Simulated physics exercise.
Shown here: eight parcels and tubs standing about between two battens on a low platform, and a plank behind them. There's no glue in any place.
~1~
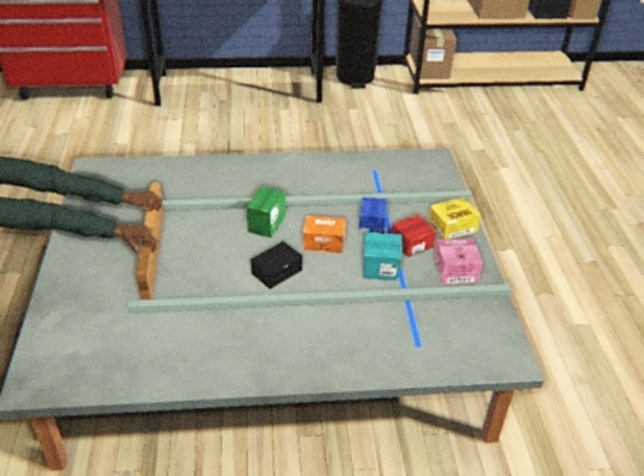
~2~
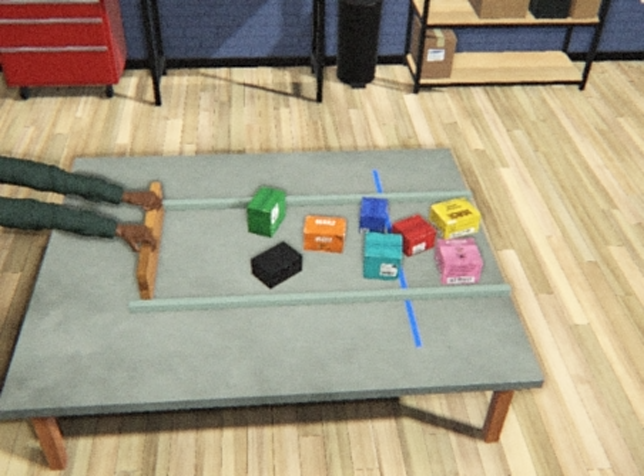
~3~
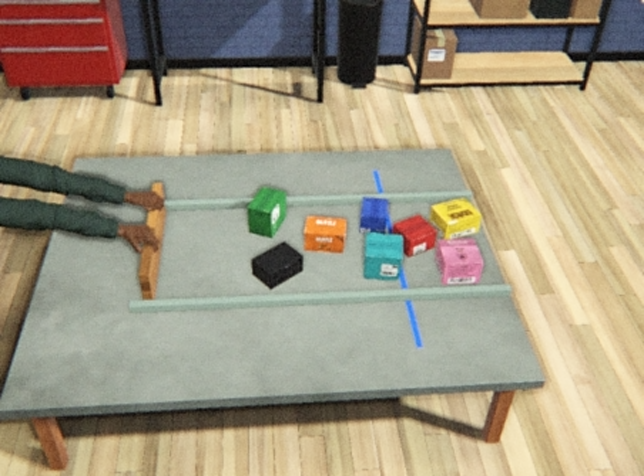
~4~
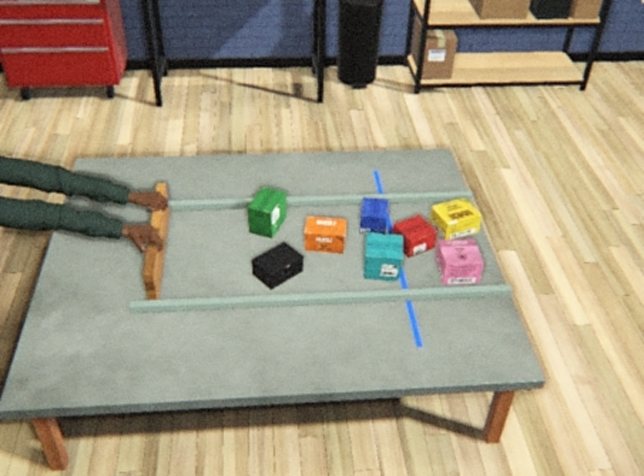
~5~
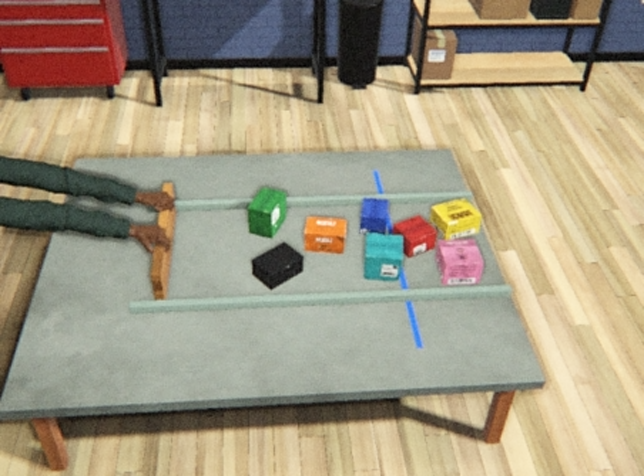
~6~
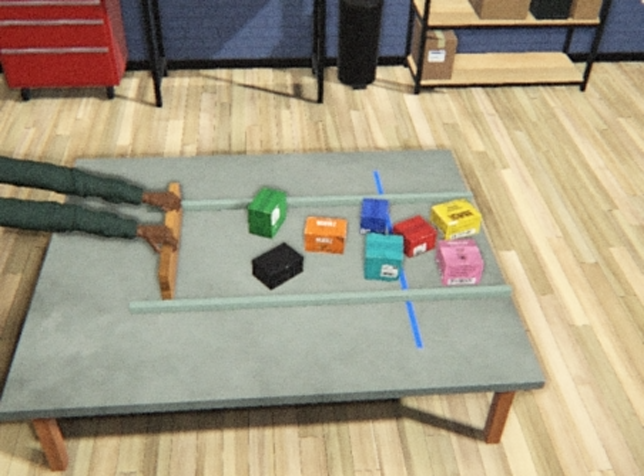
On a low platform, two hands slide a plank slightly right behind eight still boxes.
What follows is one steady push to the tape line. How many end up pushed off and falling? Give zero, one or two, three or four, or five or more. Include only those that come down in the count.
Count: Nil.
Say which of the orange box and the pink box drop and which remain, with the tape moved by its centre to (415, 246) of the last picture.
Lab note: Orange box is safe; pink box comes off.
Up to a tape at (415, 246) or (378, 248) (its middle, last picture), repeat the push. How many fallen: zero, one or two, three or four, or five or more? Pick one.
1 or 2; not one.
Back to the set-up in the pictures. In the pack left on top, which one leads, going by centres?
The yellow box ends up foremost.
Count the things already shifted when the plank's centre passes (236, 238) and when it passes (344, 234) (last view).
Respectively 0 and 5.
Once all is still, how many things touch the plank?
It adds up to 3.
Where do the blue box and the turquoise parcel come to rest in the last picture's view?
First (432, 210), then (449, 257).
Soon after, none off yet; yellow box at rest near (455, 220); pink box at rest near (459, 262); red parcel at rest near (414, 237).
At rest, the number that fall off is zero.
